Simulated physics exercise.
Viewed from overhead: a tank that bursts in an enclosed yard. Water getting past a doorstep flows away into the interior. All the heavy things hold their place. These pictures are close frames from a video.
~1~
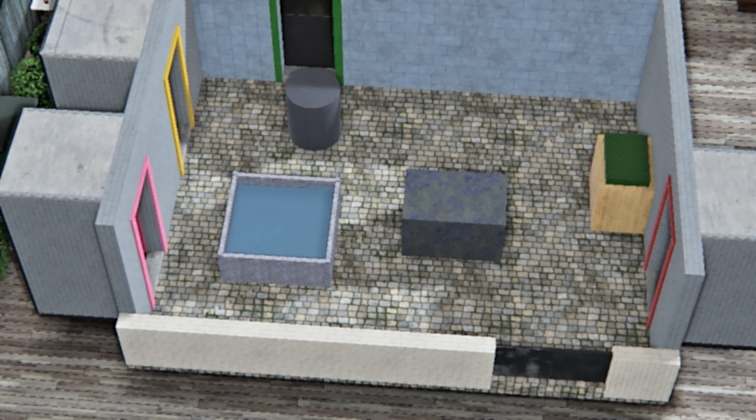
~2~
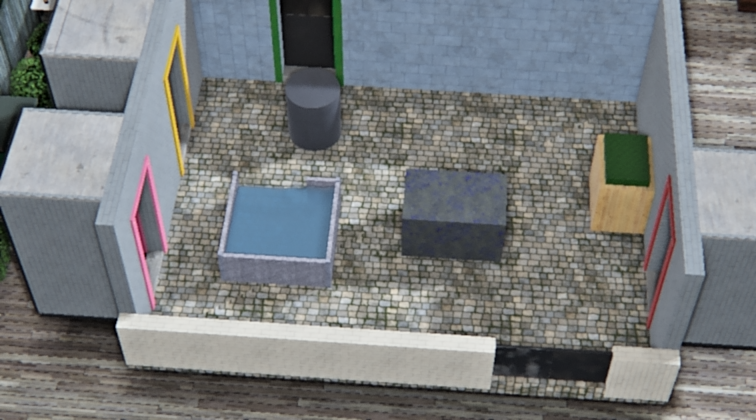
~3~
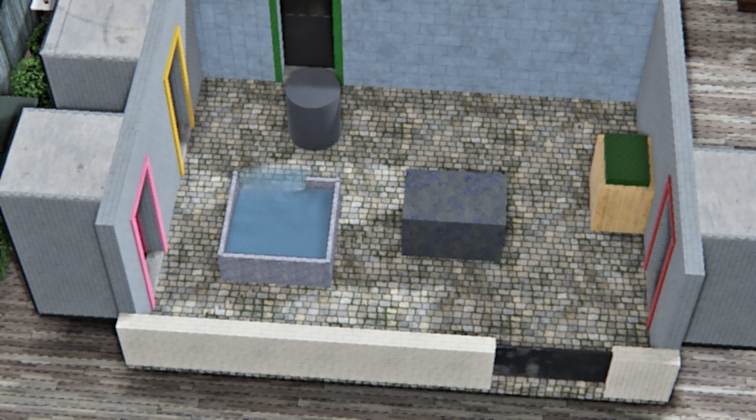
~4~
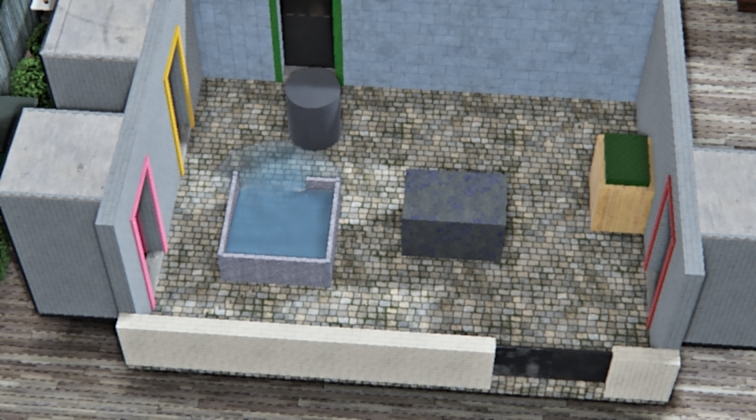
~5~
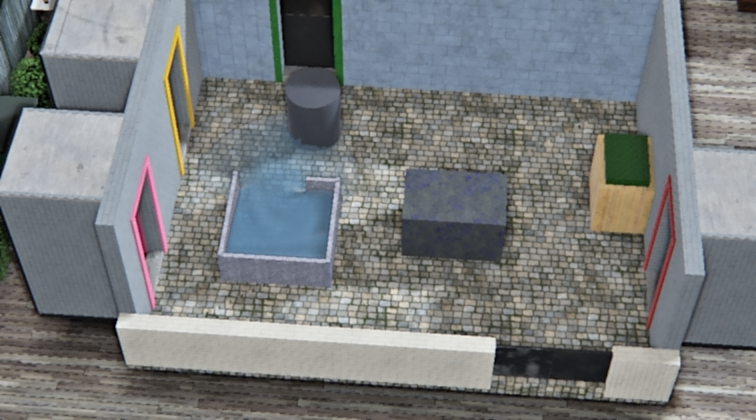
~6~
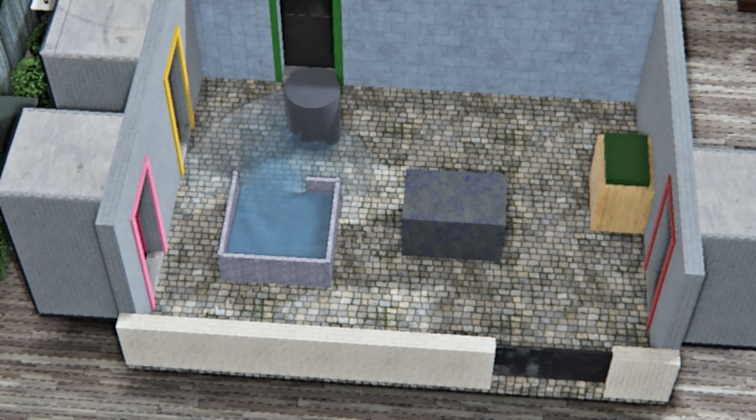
At first, an open tank of blue water stands whole and still in a walled yard, near a dark block and a gray cylinder. Then a gap opens in its far side and water pours out, spreading in a thin, widening sheet across the paving toward the cylinder.
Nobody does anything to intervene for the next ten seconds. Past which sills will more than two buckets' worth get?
The red door keeps it to two buckets or less; the green door keeps it to two buckets or less; the yellow door keeps it to two buckets or less; the pink door keeps it to two buckets or less.
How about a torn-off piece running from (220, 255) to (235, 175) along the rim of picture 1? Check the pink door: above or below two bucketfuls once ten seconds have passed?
Pink is over.
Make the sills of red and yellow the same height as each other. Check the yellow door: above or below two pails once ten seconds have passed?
The yellow one exceeds the limit.
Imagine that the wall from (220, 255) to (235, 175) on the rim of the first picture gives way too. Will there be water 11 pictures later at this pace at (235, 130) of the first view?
At that place: Wet.
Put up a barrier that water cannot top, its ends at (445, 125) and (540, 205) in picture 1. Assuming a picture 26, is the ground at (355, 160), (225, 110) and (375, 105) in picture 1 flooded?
Taking the points in order, they are inundated, inundated and inundated.
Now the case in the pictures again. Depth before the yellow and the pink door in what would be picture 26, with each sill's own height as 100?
In turn 100 and 0 per cent.
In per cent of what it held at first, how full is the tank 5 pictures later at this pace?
My reading is roughly 54 in a hundred.
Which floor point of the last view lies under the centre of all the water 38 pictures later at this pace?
Close to (344, 173).
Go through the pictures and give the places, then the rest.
In the first frame, the open tank at (281, 220) is whole and still.
In the second frame, the front is at a hidden place, out from the gap on the open tank's far side.
In the third frame, water pours out on the open tank's far side and has run to (306, 170).
In the fourth frame, water pours out on the open tank's far side and has run to (264, 144).
In the fifth frame, the front is at (280, 117), out from the gap on the open tank's far side.
In the sixth frame, the front is at (276, 95), out from the gap on the open tank's far side.
A moment on, water covers 20 % of the floor; the red door not reached, the green door wet at the sill, nothing in, the yellow door wet at the sill, nothing in, the pink door not reached.
Next, water covers 30 % of the floor; the red door not reached, the green door wet at the sill, nothing in, the yellow door under two buckets in, the pink door not reached.
Then, water covers 40 % of the floor; the red door not reached, the green door under two buckets in, the yellow door under two buckets in, the pink door not reached.
Later, water covers 60 % of the floor; the red door not reached, the green door under two buckets in, the yellow door under two buckets in, the pink door wet at the sill, nothing in.
In the end, water covers 90 % of the floor; the red door wet at the sill, nothing in, the green door under two buckets in, the yellow door under two buckets in, the pink door under two buckets in.
